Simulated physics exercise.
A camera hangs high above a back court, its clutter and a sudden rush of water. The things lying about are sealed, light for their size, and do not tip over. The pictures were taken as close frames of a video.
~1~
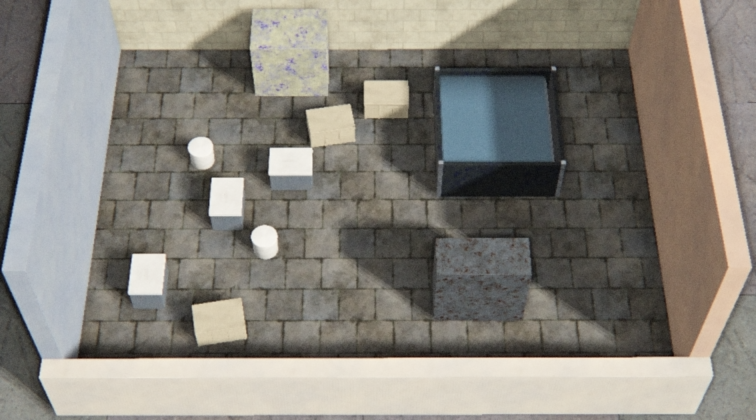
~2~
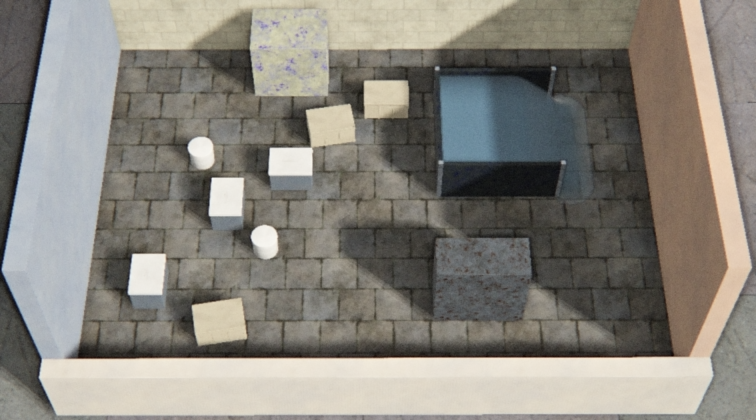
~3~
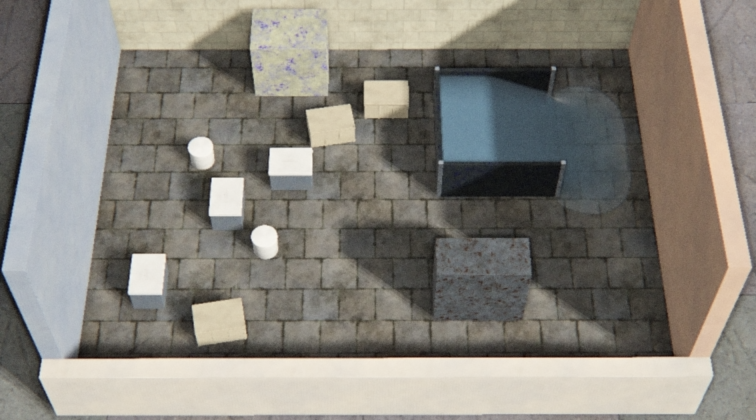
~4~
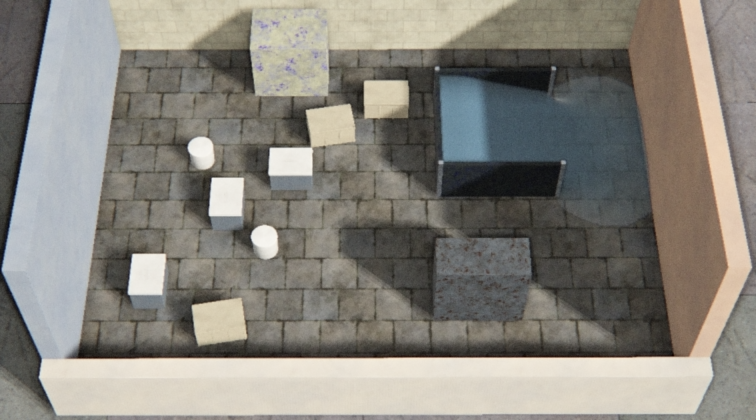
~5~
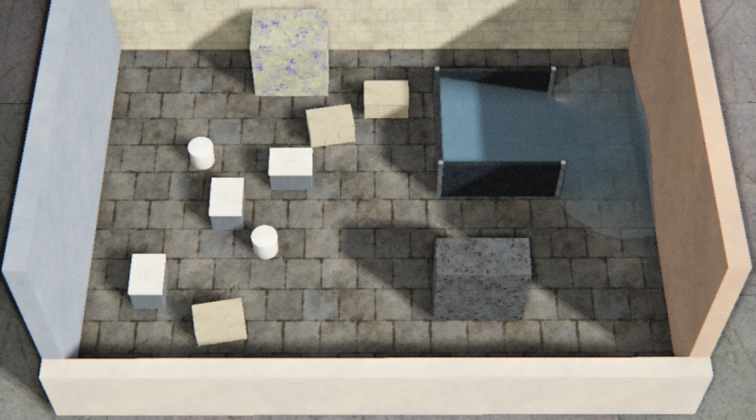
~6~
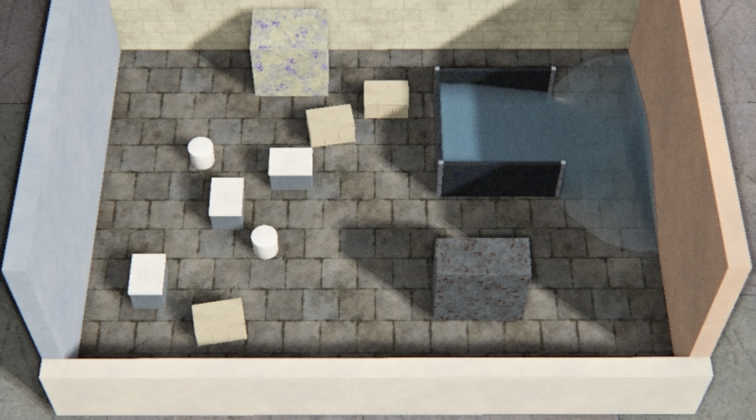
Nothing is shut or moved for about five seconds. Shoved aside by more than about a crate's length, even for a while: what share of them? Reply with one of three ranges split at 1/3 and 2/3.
Under 1/3.
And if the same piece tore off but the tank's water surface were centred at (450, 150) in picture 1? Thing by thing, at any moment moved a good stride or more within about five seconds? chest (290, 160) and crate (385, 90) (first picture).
Well, one by one: Travelled less, then went the distance.
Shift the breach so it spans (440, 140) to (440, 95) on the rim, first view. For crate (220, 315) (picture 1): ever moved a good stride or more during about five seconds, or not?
Recorded result: Full stretch not covered.
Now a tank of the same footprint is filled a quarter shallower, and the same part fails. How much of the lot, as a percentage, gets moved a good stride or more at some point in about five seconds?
Share moved: Approx. 0 percent.
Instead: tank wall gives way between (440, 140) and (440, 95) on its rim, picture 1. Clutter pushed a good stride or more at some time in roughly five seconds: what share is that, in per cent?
I'd say near 90 %.
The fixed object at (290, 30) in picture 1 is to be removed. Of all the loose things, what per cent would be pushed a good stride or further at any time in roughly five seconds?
Something like 0 per cent of them.
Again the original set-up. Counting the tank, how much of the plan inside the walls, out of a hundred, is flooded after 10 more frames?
About 30 in a hundred.
A moment on, 0 of 8 are well off their spots; 0 afloat.
Next, 0 of 8 are well off their spots; 0 afloat.
Later, 0 of 8 are well off their spots; 0 afloat.
In the end, 1 of 8 are well off their spots, and 1 have been at some point; 0 afloat.
